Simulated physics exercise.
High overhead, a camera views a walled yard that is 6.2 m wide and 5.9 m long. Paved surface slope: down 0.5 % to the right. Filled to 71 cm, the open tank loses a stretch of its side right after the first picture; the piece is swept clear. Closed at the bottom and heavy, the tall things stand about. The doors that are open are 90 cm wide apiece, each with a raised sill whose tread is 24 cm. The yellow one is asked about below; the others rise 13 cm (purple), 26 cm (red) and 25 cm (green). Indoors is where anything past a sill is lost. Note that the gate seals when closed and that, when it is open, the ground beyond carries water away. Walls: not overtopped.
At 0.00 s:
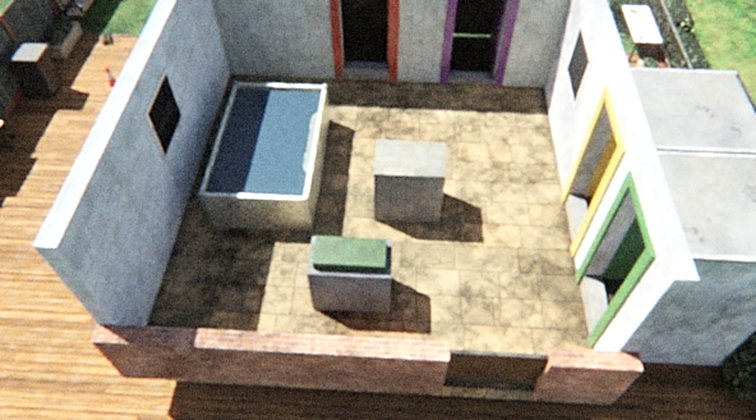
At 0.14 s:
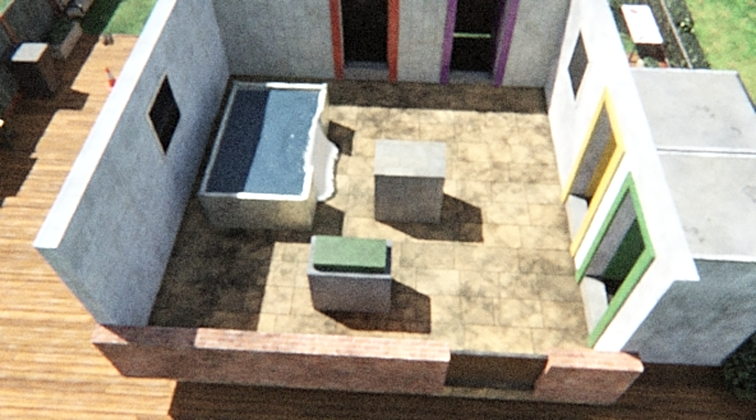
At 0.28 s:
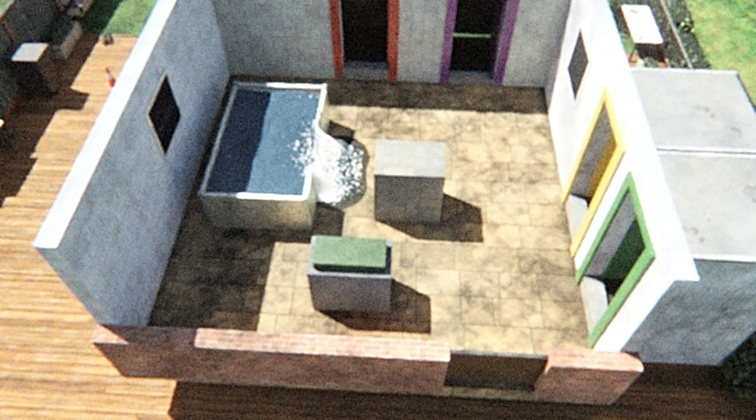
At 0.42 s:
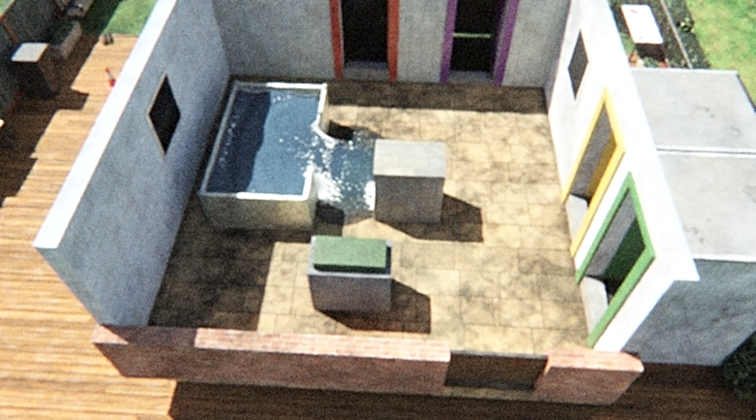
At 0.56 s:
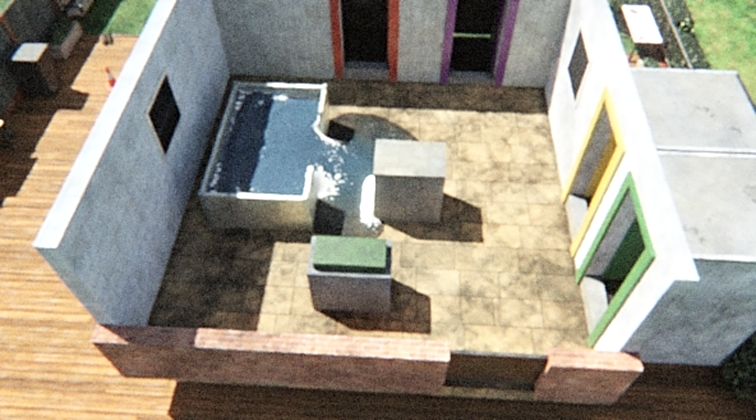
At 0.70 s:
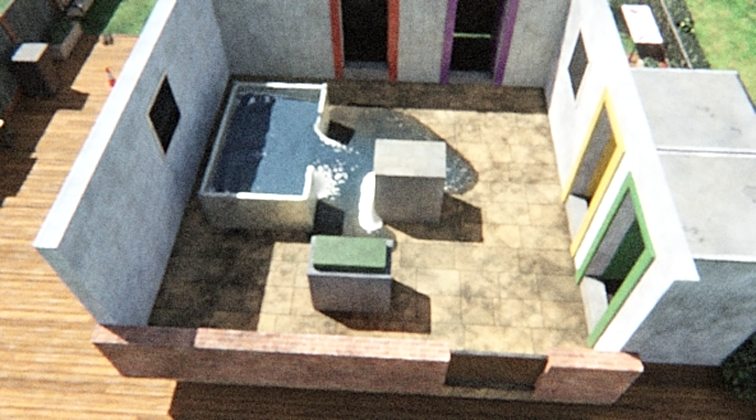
Water pours from the open tank's right side and spreads around a pale block.
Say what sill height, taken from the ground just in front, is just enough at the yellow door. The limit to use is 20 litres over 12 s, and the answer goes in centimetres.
I would put it at 9.5 cm.
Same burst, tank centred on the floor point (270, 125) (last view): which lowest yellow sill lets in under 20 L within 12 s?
In this case, 14.5 cm or so.
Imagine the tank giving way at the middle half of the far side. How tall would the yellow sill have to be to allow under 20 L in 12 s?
Then the minimum is about 7.0 cm.
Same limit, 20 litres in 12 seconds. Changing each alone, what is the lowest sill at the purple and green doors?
You'd want about 15 centimetres at purple and about 10.5 centimetres at green.
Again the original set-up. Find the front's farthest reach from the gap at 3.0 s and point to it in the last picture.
Around (592, 377).
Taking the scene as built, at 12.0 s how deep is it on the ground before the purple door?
6.5 cm.
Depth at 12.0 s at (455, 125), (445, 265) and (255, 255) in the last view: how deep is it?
Taking the spots in order: About 7, 6 and 9 centimetres.
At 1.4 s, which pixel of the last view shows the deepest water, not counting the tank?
Look close to (366, 190).
After 1.4 s water covers 35 % of the floor, deepest (44 cm) near (366, 190); it has not reached the yellow door.
After 3.0 s water covers 70 % of the floor, deepest (32 cm) near (547, 123); 11 cm at the yellow door, 0 litres in over its 25 cm sill.
After 12.0 s water covers 95 % of the floor, deepest (13 cm) near (165, 353); 8 cm at the yellow door, 0 litres in over its 25 cm sill.
At the yellow door as built, the water arrived by 1.5 s and peaked near 13 cm at 4.6 s.
With a sill of 8.5 cm, 38 litres would have come in within the 12 s; with 12 cm, 6 litres. So under 20 litres takes about 9.5 cm.
